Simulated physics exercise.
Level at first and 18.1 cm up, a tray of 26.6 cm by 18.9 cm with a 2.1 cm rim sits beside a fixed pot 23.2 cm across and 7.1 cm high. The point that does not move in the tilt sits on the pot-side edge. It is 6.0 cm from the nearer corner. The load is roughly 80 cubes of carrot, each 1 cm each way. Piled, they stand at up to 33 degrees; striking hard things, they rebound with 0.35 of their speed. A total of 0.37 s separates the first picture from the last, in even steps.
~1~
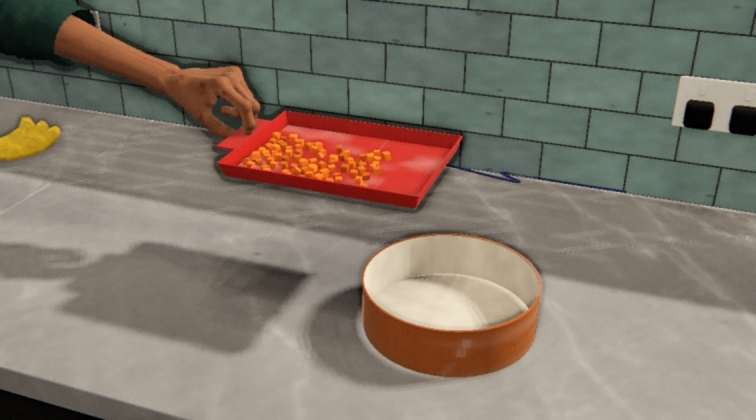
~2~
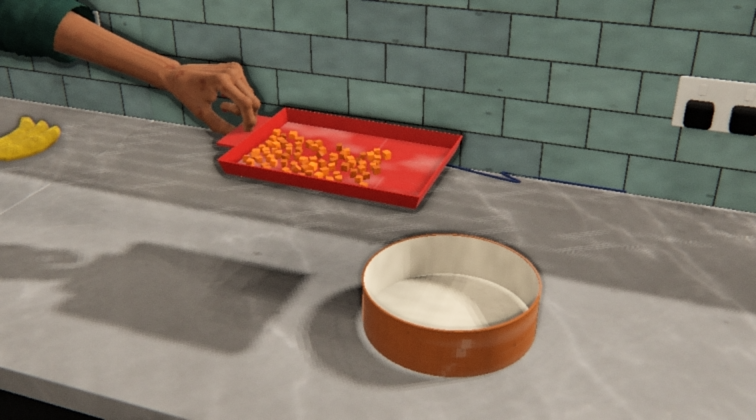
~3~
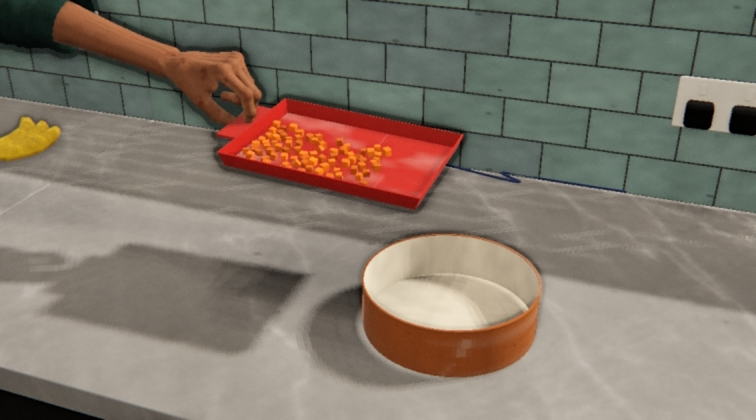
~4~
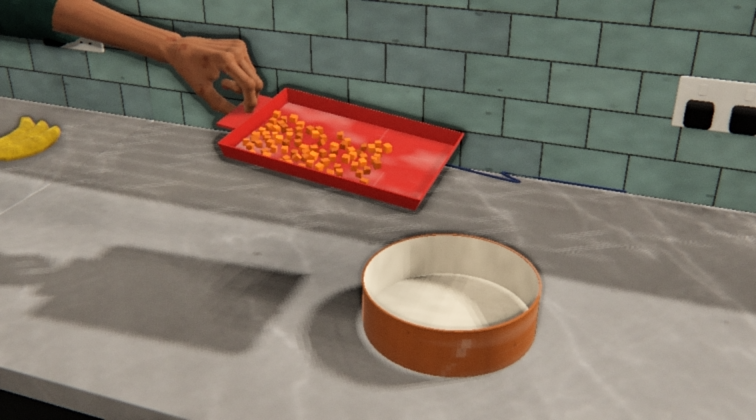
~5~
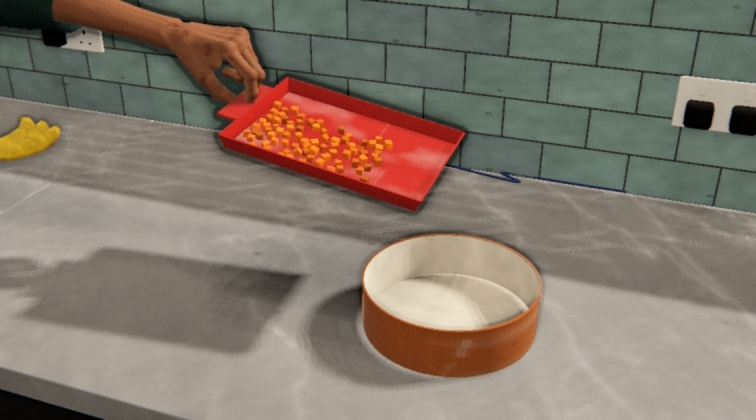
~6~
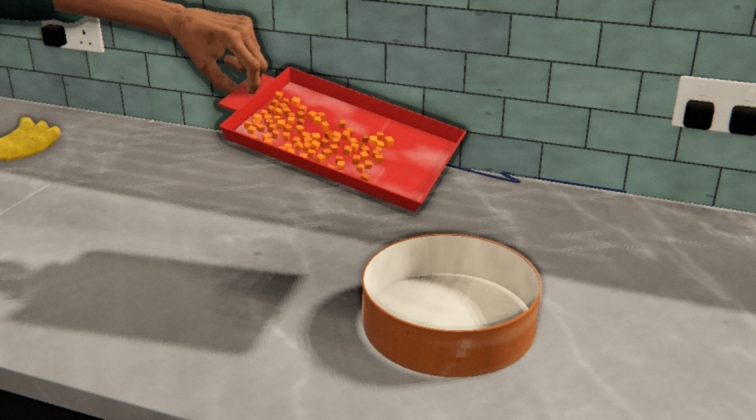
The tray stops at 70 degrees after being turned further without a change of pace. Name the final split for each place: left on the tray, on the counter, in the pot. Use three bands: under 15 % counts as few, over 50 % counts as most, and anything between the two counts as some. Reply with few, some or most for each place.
Tray: Most, counter: Few, pot: Some.
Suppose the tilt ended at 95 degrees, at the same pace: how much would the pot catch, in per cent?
Share in the pot: Around 100 %.
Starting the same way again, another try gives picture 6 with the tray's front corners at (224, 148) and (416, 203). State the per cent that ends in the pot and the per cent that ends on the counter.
Split: Pot = 15, counter = 5.
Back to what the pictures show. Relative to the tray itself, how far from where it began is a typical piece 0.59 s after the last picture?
6 cm.
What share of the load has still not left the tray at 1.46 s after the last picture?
65 %, give or take.
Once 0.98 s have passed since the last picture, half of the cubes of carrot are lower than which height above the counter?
About 20 cm.
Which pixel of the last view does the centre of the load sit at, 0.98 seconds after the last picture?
At that moment the load's centre is around (418, 193).
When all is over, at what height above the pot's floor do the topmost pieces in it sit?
Some 1.0 cm up.
Then, 0.59 s after the last picture, tilt 40 degrees; the tray holds 100 %, the pot 0 %.
Then, 0.98 s after the last picture, tilt 58 degrees; the tray holds 75 %, the pot 20 %.
Then, 1.46 s after the last picture, tilt 70 degrees; the tray holds 65 %, the pot 35 %.
In the end, tray 65 %, counter 0 %, pot 35 %.
